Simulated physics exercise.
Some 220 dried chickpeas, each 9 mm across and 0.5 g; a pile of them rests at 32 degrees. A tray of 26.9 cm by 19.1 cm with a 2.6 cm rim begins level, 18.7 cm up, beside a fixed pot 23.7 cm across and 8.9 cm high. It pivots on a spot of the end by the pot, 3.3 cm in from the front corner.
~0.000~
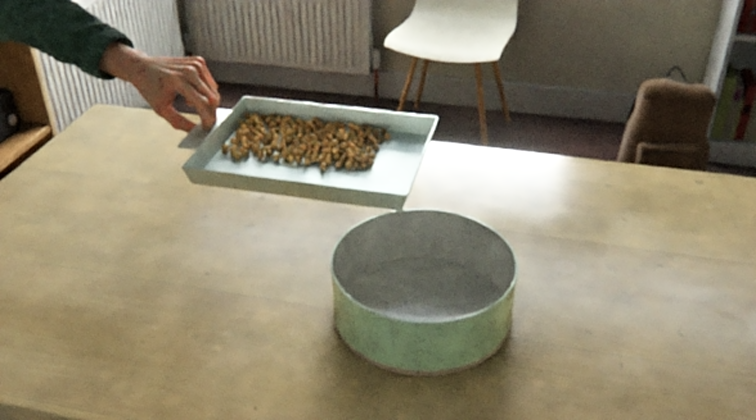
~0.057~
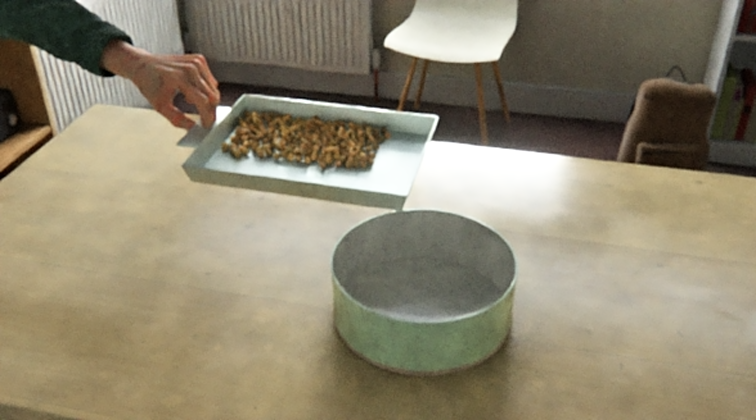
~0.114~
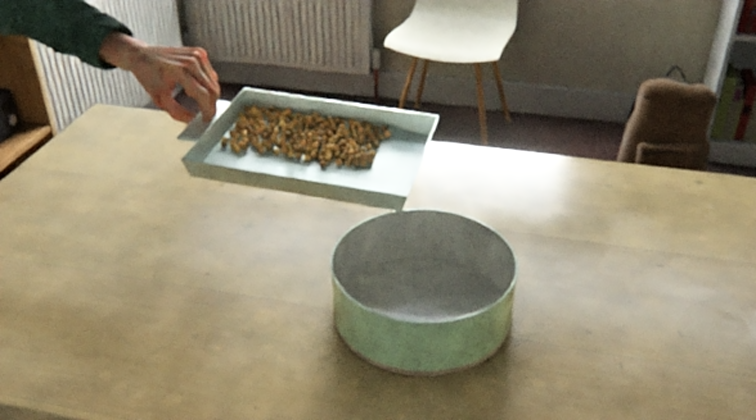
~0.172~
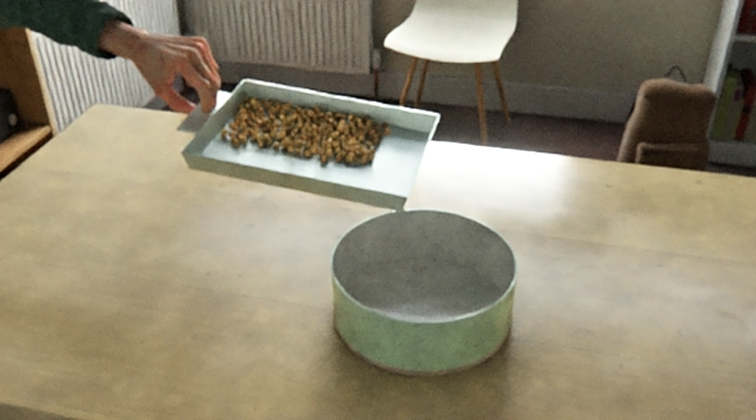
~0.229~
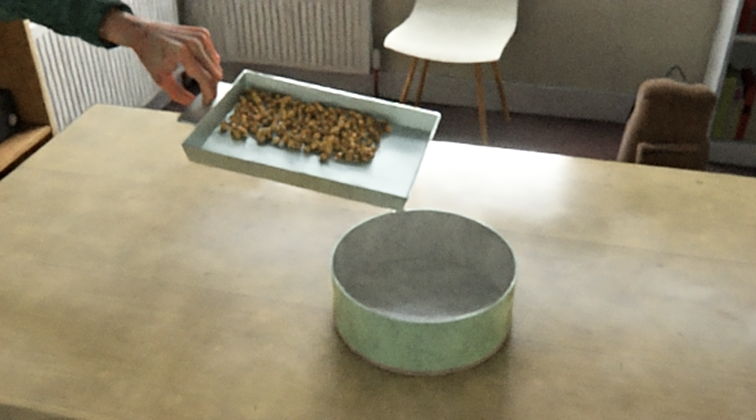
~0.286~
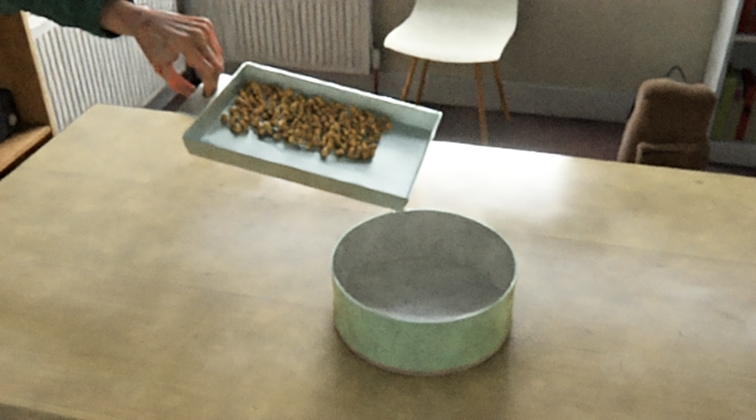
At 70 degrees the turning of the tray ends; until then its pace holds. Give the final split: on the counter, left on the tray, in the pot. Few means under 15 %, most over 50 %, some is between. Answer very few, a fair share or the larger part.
Counter very few, tray the larger part, pot very few.
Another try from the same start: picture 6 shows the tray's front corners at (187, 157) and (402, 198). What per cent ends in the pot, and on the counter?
Pot 0, counter 0.
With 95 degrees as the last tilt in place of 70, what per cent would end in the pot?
Then about 95 per cent.
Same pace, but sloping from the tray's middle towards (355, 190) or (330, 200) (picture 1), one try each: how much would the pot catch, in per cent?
Some 10 and 10 per cent.
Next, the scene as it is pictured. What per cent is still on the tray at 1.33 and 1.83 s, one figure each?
About 100, 100.
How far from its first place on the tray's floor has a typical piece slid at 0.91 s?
About 12 cm.
After 0.91 s, tilt 38 degrees; the tray holds 100 %, the pot 0 %.
After 1.33 s, tilt 57 degrees; the tray holds 100 %, the pot 0 %.
After 1.83 s, tilt 70 degrees; the tray holds 100 %, the pot 0 %.
At rest (2.5 s), counter 0 %, tray 100 %, pot 0 %.
